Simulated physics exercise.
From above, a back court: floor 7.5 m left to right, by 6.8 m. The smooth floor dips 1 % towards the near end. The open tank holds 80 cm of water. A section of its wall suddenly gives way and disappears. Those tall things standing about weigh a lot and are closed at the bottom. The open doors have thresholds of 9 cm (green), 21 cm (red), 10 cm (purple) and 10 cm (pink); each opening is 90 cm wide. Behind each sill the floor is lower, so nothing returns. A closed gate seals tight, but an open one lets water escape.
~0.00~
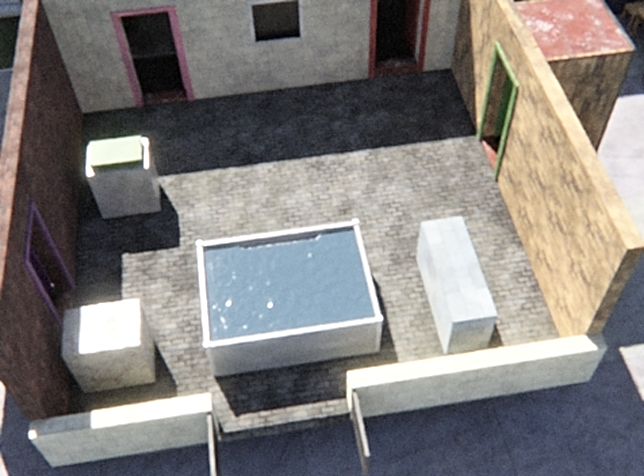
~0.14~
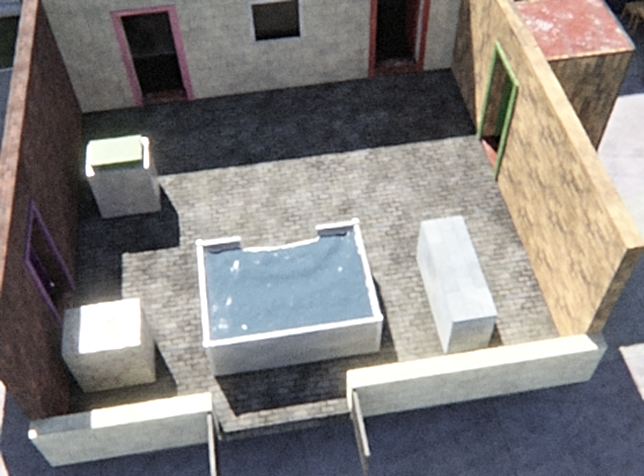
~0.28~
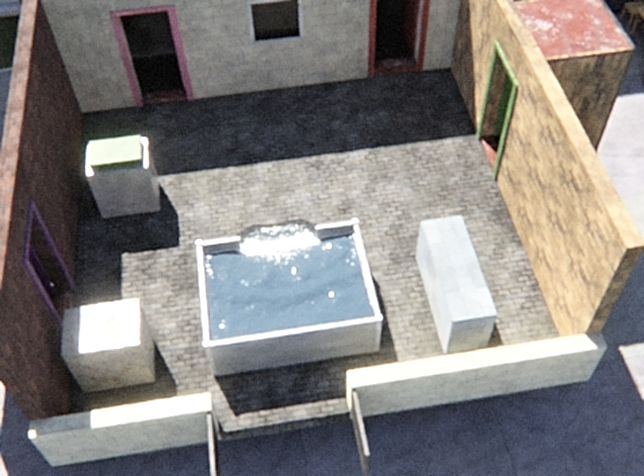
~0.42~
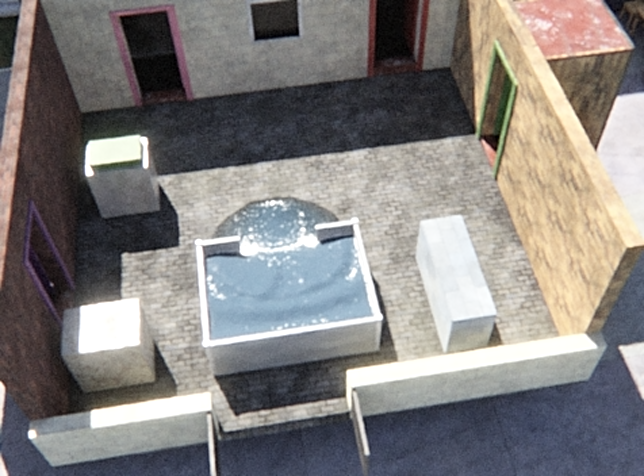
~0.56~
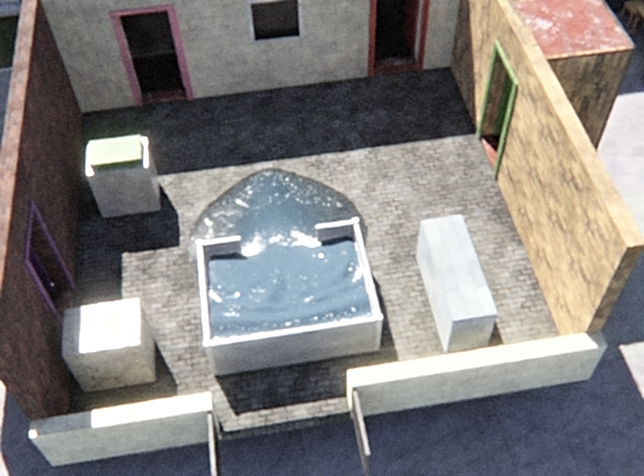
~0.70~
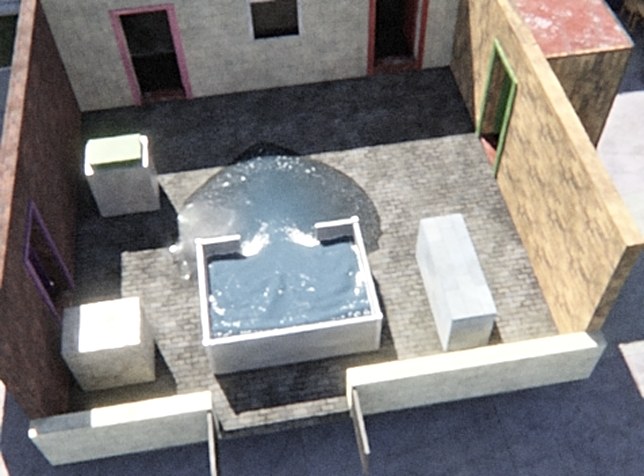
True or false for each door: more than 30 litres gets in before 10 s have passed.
Green door false, red door false, purple door false, pink door true.
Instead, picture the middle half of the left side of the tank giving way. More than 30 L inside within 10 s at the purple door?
Against that limit: Purple beyond it.
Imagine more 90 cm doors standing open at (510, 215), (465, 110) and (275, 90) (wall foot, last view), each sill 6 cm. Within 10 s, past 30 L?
Result in order - not enough, more than that, more than that.
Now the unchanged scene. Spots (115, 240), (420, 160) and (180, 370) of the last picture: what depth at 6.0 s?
Reading - approx. 4 / 5 / 0 cm.
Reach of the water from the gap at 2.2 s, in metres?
It comes to some 5.4 metres.
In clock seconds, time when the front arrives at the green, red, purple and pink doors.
Green = 2.8 s, red = 2.0 s, purple = 3.2 s, pink = 1.6 s.
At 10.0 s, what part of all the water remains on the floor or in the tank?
Roughly 96 per cent is still there.
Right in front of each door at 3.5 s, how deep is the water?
Depths: Green door 3 cm, red door 11 cm, purple door 2 cm, pink door 18 cm.
After 1.4 s water covers 35 % of the floor and is deepest (38 cm) near (282, 253); green door not reached, red door not reached, purple door not reached, pink door not reached.
After 2.2 s water covers 50 % of the floor and is deepest (28 cm) near (247, 97); green door not reached, red door 15 cm at the sill, 0 L in, purple door not reached, pink door 21 cm at the sill, 18 L in.
After 3.5 s water covers 55 % of the floor and is deepest (28 cm) near (82, 118); green door 3 cm at the sill, 0 L in, red door 11 cm at the sill, 0 L in, purple door 2 cm at the sill, 0 L in, pink door 18 cm at the sill, 73 L in.
After 6.0 s water covers 80 % of the floor and is deepest (16 cm) near (95, 337); green door 8 cm at the sill, 0 L in, red door 13 cm at the sill, 0 L in, purple door 5 cm at the sill, 0 L in, pink door 13 cm at the sill, 102 L in.
After 10.0 s water covers 95 % of the floor and is deepest (16 cm) near (521, 366); green door 7 cm at the sill, 1 L in, red door 6 cm at the sill, 0 L in, purple door 7 cm at the sill, 0 L in, pink door 7 cm at the sill, 107 L in.
